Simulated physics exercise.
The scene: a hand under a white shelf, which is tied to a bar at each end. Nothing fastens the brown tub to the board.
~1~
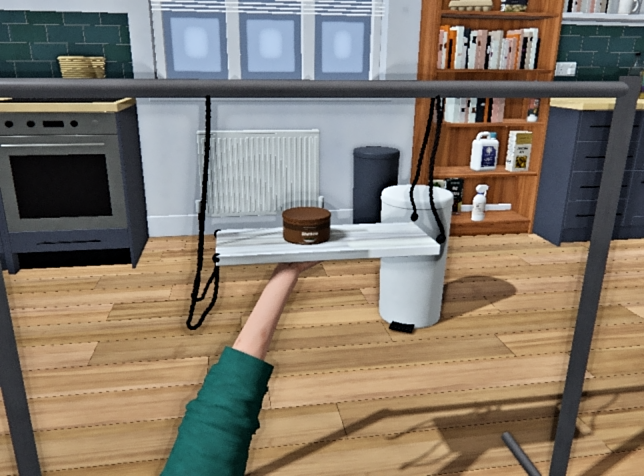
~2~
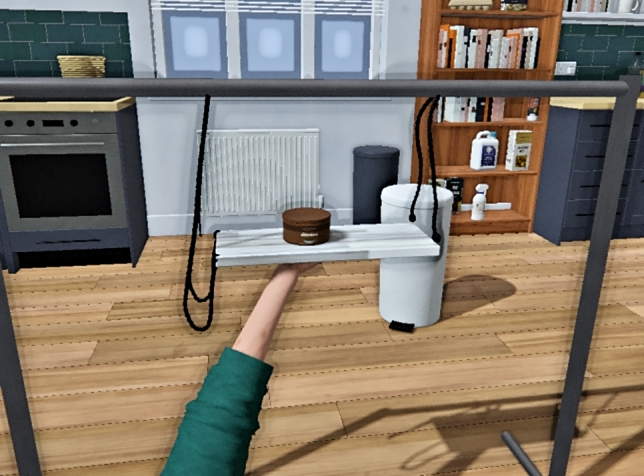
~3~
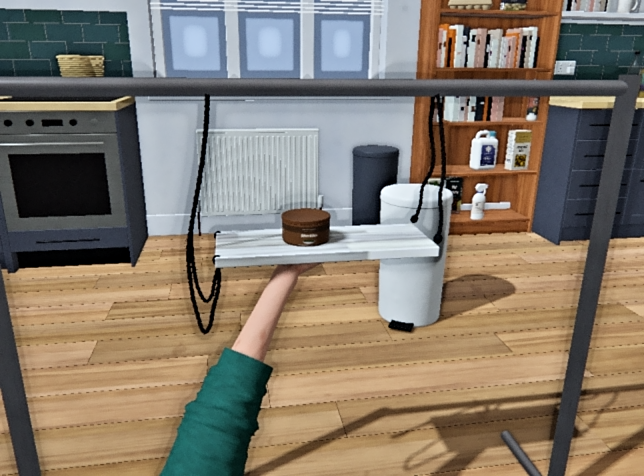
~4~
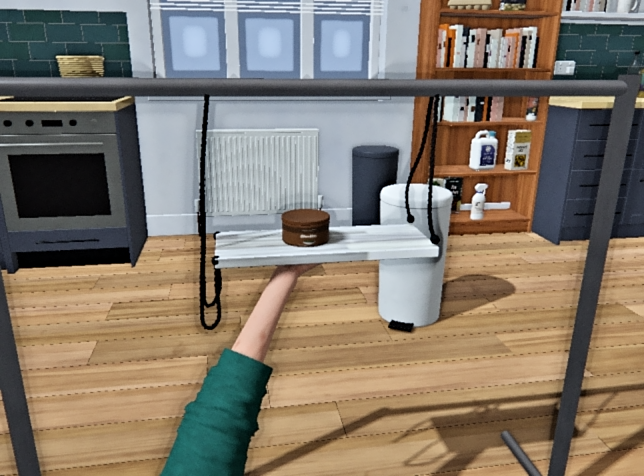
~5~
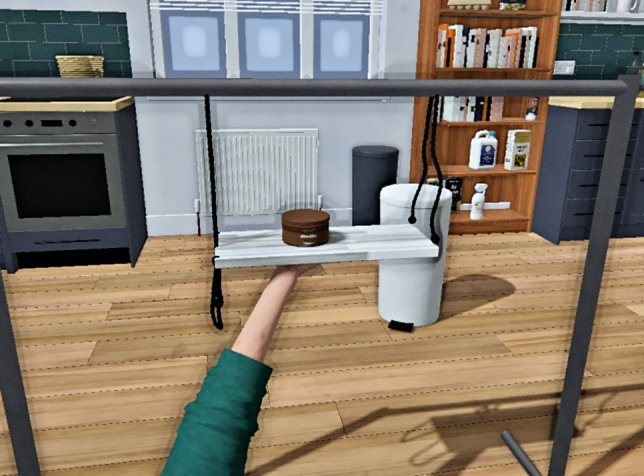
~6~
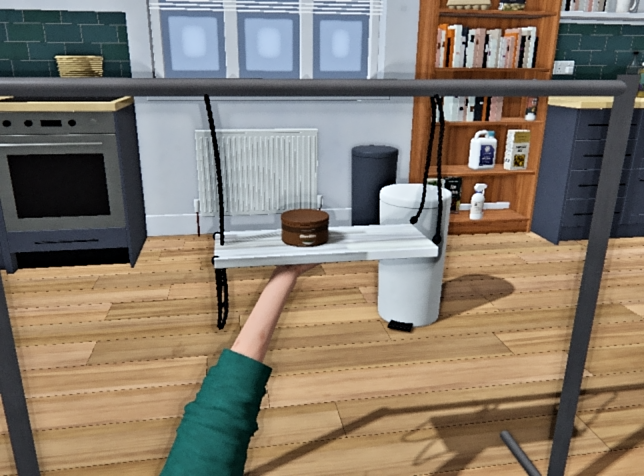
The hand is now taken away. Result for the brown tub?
I'd bet it escapes to the left when only the cords hold things.
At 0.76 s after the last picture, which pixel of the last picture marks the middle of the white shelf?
At that moment it is at (389, 295).
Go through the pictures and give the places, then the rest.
In the first frame, brown tub (307, 225); white shelf (332, 256).
In the second frame, brown tub (307, 226).
In the third frame, brown tub (306, 227).
In the fourth frame, brown tub (306, 228); white shelf (331, 258).
In the fifth frame, brown tub (306, 228).
In the sixth frame, brown tub (305, 228); white shelf (330, 258); left cords slack, hanging in a loop; right cords almost straight.
Then, 0.76 s after the last picture, board tipped 45° down to the left; tub on the floor.
Then, 1.40 s after the last picture, board tipped 46° down to the left; tub on the floor.
At rest, board tipped 46° down to the left; tub on the floor. The brown tub falls from the left end.
